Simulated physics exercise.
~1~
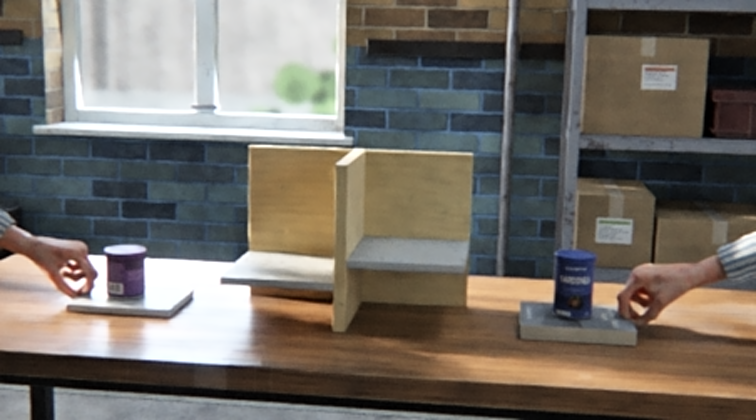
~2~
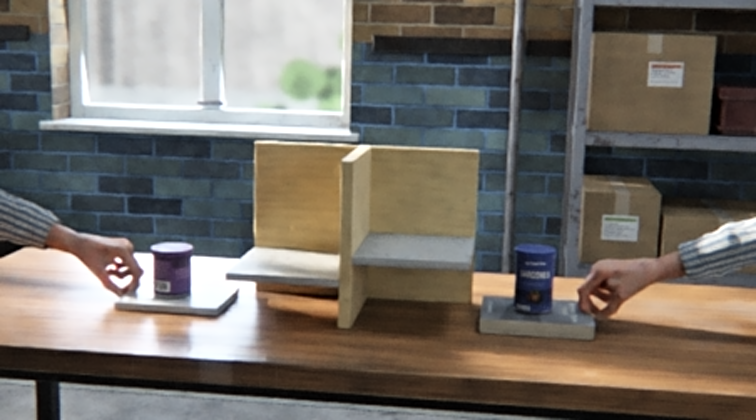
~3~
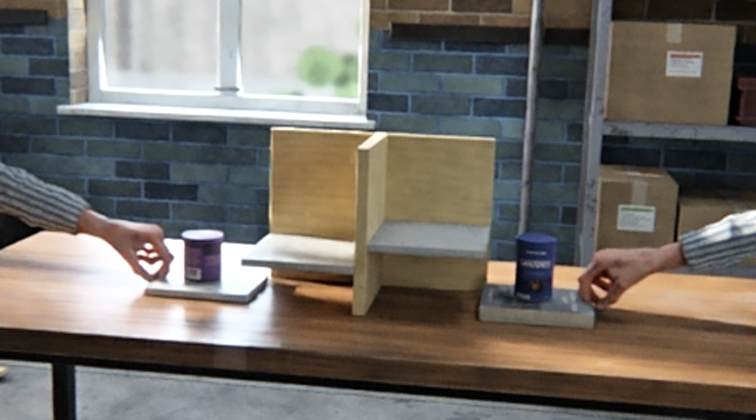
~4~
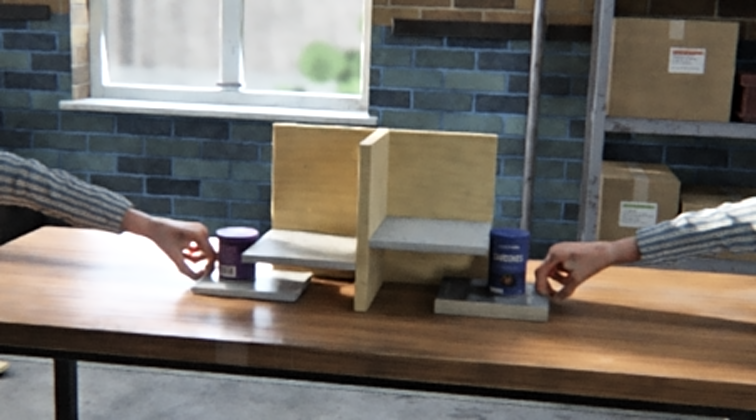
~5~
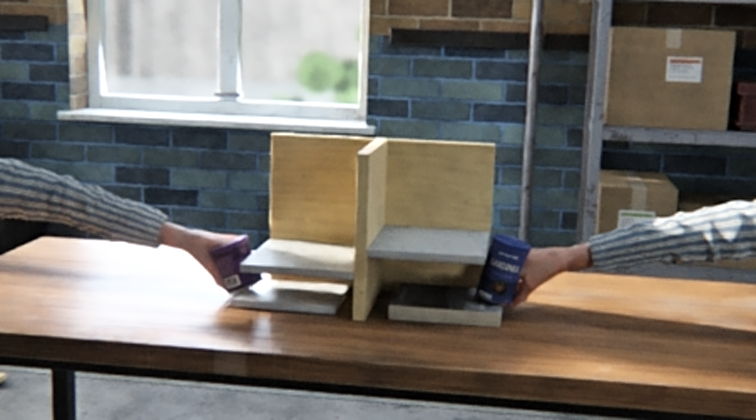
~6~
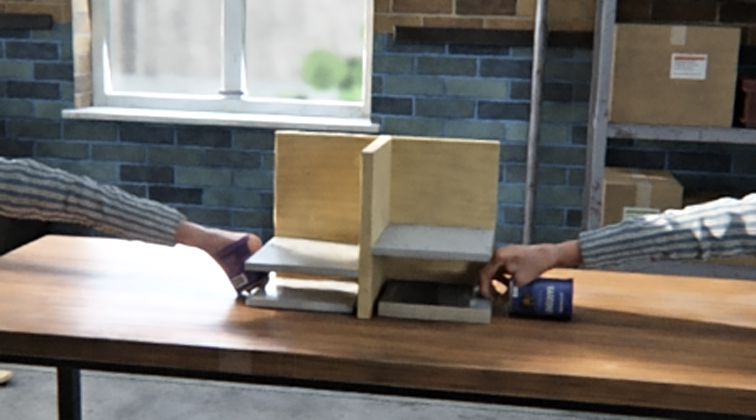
The footage shows two hands slowly pushing a purple tin on a white tray and a blue tin on a flat grey carrier under a wooden rack's shelves; both tins strike the shelf edges and tip, the purple one ending tilted, the blue one on its side at right.
